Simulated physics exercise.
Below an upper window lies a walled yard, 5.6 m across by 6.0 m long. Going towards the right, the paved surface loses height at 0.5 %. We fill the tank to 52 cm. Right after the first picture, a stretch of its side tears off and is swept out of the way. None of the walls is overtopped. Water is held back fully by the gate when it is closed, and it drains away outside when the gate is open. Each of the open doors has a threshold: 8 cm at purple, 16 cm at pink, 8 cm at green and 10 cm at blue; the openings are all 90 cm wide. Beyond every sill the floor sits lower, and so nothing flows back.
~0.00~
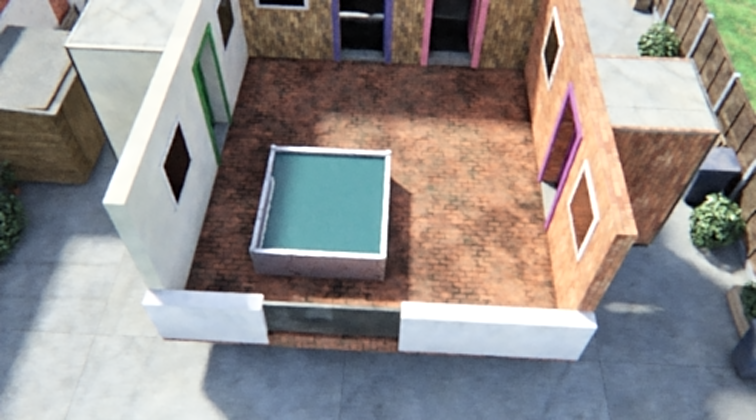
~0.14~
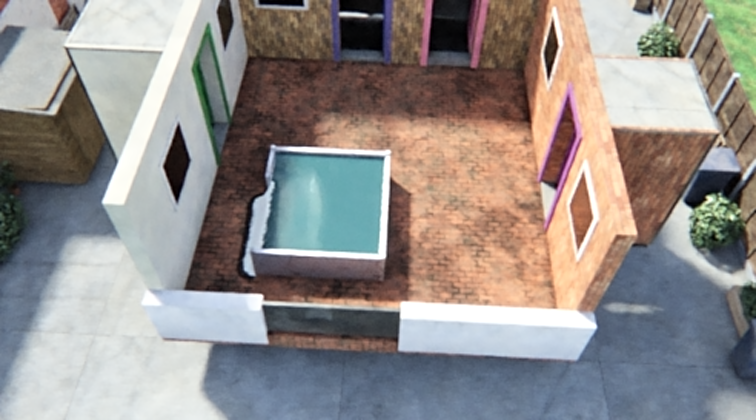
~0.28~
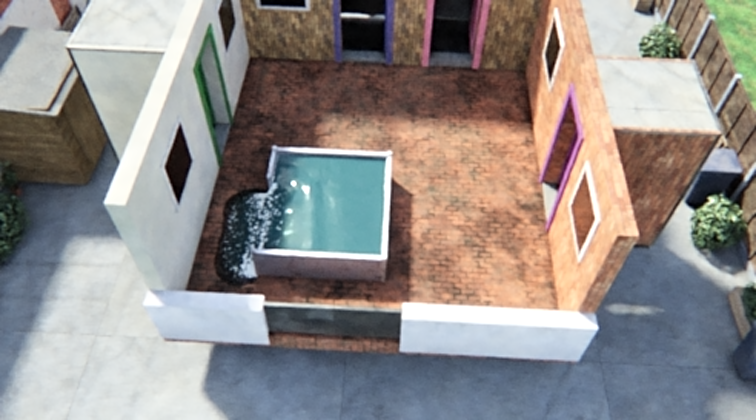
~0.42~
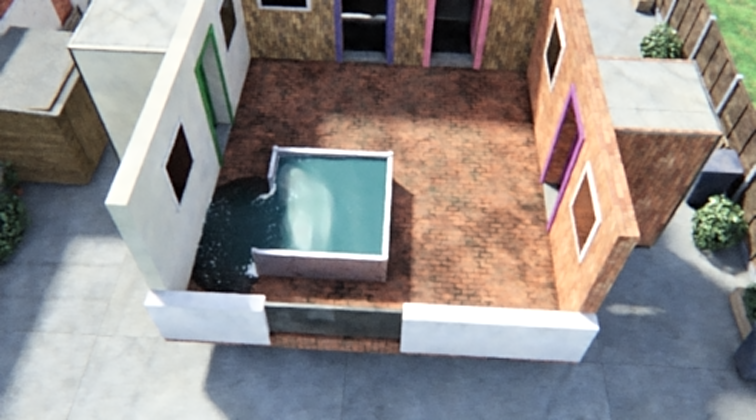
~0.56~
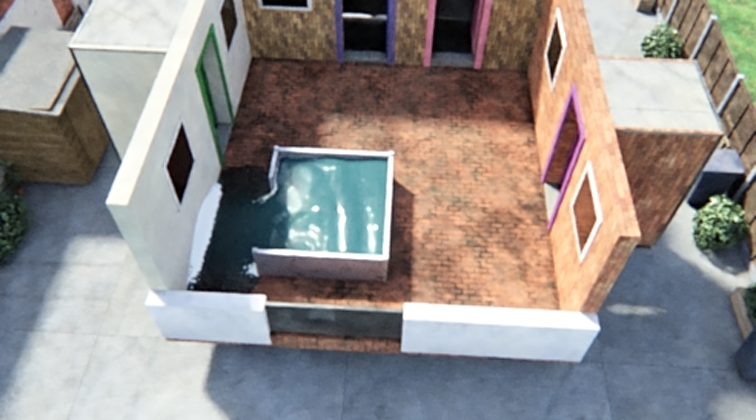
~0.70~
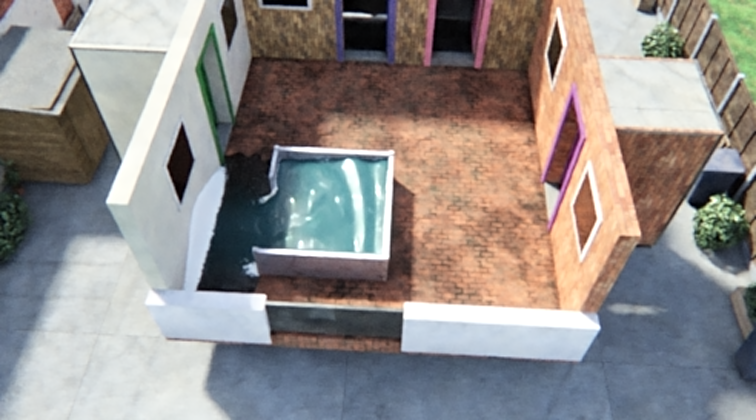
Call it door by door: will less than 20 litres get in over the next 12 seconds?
Purple door - yes, less; pink door - yes, less; green door - yes, less; blue door - yes, less.
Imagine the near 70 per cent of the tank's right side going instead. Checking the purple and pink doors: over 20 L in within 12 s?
Purple door surpasses it, pink door doesn't reach it.
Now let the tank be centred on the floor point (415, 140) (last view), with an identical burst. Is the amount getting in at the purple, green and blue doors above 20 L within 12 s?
Lab note: Purple door limit not exceeded; green door limit exceeded; blue door limit not exceeded.
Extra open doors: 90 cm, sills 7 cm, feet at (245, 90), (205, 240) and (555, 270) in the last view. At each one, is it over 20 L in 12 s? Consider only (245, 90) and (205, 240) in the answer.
Result in order - not enough, then more than that.
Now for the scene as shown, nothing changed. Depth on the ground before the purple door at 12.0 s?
I'd say close to 9.0 cm.
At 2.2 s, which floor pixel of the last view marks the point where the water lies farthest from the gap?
Somewhere near pixel (251, 62).
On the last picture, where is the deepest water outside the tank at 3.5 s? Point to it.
About (565, 337).
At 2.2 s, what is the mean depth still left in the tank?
About 25 centimetres on average.
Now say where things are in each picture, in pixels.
The first picture shows the tank at (325, 202) is whole and still, 52 cm deep.
In the second picture, water pours out at (265, 227) and has run 0.8 m, to (245, 273); typically 7 cm deep outside, 52 cm at the tank's back.
In the third picture, the front is at (226, 276), 1.0 m from the gap at (267, 229); 1.0 m2 of floor is under water; 52 cm left at the back of the tank.
In the fourth picture, the front is at (214, 195), 1.3 m from the gap at (268, 230); 2.0 m2 of floor is under water; 52 cm left at the back of the tank.
In the fifth picture, water pours out at (269, 230) and has run 1.6 m, to a hidden place; typically 10 cm deep outside, 52 cm at the tank's back.
In the sixth picture, the front is at a hidden place, 1.9 m from the gap at (269, 229); 2.5 m2 of floor is under water; 45 cm left at the back of the tank.
After 1.4 s water covers 15 % of the floor and is deepest (52 cm) near (182, 315); purple door not reached, pink door not reached, green door 8 cm at the sill, 0 L in, blue door not reached.
After 2.2 s water covers 30 % of the floor and is deepest (41 cm) near (185, 304); purple door not reached, pink door not reached, green door 8 cm at the sill, 0 L in, blue door not reached.
After 3.5 s water covers 55 % of the floor and is deepest (32 cm) near (565, 337); purple door not reached, pink door not reached, green door 7 cm at the sill, 1 L in, blue door 12 cm at the sill, 0 L in.
After 7.0 s water covers 85 % of the floor and is deepest (16 cm) near (520, 75); purple door 4 cm at the sill, 0 L in, pink door 4 cm at the sill, 0 L in, green door 4 cm at the sill, 1 L in, blue door 7 cm at the sill, 2 L in.
After 12.0 s water covers 95 % of the floor and is deepest (10 cm) near (539, 226); purple door 9 cm at the sill, 1 L in, pink door 8 cm at the sill, 0 L in, green door 4 cm at the sill, 1 L in, blue door 8 cm at the sill, 2 L in.
